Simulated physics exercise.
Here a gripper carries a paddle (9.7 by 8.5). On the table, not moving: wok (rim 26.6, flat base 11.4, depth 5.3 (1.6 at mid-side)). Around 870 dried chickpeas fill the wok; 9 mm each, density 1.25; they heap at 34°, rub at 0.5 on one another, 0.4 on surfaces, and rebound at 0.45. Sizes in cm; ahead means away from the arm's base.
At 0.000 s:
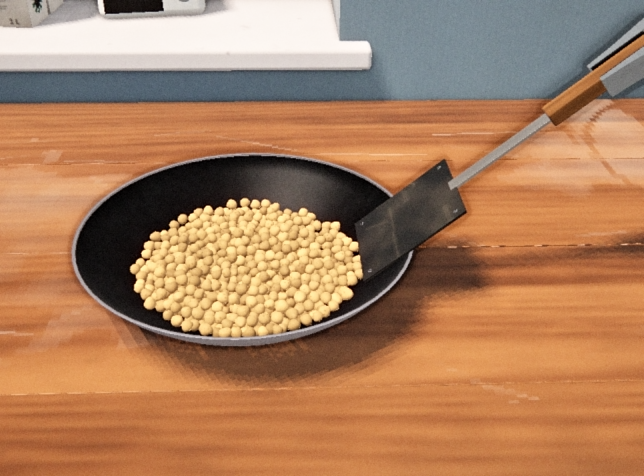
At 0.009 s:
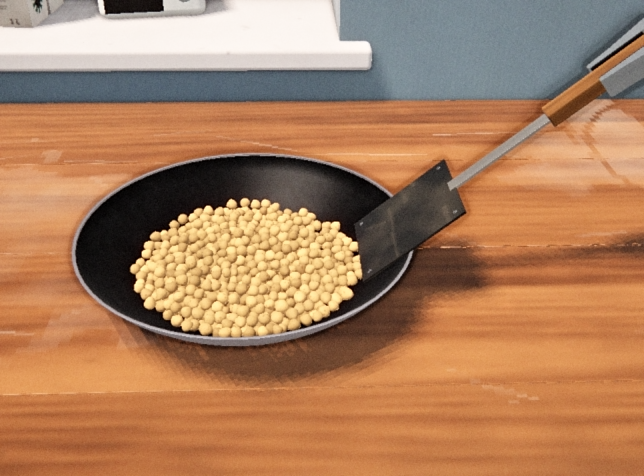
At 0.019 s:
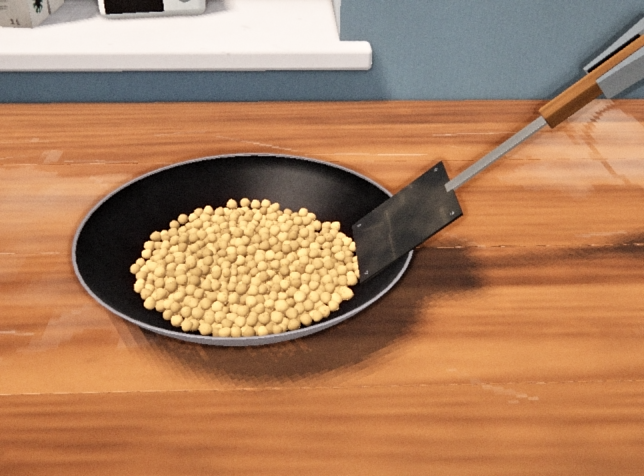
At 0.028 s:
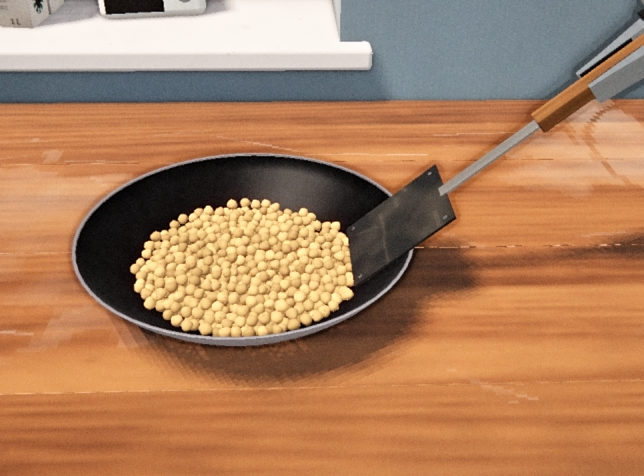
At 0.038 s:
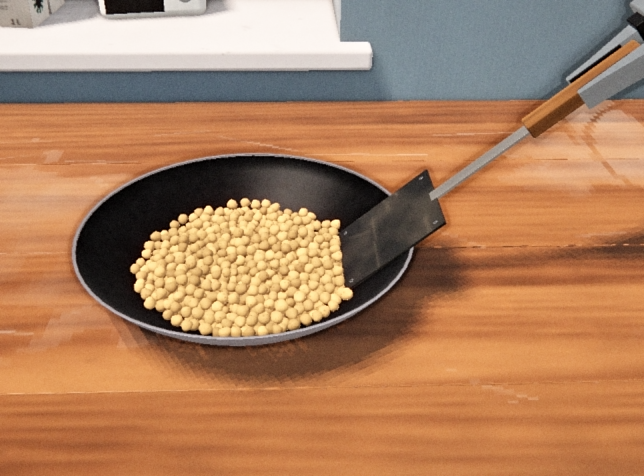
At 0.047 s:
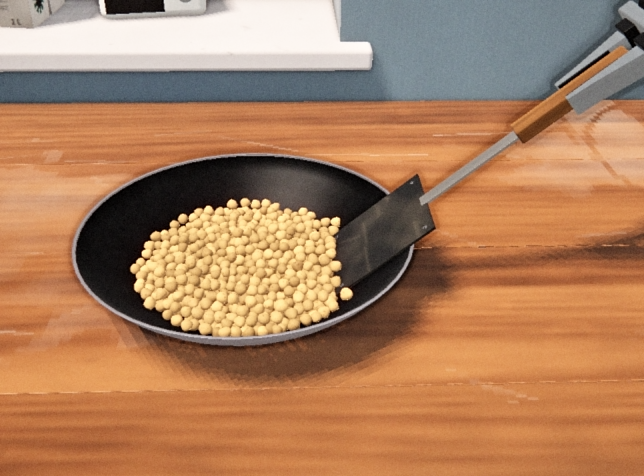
A dark flat paddle with an orange-brown and grey handle, held by a gripper at the upper right, slides slowly a short way left and slightly down into the right edge of the heaped chickpeas. The pale yellow chickpeas fill a black, grey-rimmed wok on a wood-grain table, seen from above at an angle before a blue wall and white ledge. A few chickpeas shift at the paddle's edge, one separating slightly, while wok and camera stay still.
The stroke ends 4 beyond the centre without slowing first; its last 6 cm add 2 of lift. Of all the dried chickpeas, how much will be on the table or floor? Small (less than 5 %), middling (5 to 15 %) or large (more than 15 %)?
Answer: Small; less than 5 % of the dried chickpeas finish on the table or floor.
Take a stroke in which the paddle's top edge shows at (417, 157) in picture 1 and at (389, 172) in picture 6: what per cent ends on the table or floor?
About 0 per cent.
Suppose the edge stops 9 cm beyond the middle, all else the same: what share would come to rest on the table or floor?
It would be near 35 per cent.
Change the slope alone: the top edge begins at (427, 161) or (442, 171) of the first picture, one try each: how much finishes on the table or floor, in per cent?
About 0 and 0 per cent.
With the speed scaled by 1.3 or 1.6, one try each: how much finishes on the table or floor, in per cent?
About 0 and 10 per cent.
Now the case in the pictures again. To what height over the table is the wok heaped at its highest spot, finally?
Some 6.0 cm.
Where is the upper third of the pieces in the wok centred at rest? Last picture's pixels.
Around (149, 249).
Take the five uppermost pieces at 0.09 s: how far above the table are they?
Some 5 cm.
After 0.09 s, sloping 41°, highest piece 5 above the table; 869 in the wok.
After 0.14 s, sloping 41°, highest piece 6 above the table; 869 in the wok.
After 0.36 s, sloping 41°, highest piece 6 above the table; 868 in the wok, 1 on the blade or in flight.
After 1.41 s, sloping 41°, highest piece 6 above the table; 868 in the wok, 1 on the table or floor.
In the end, 868 in the wok, 1 on the table or floor. That is 0 % on the table or floor.
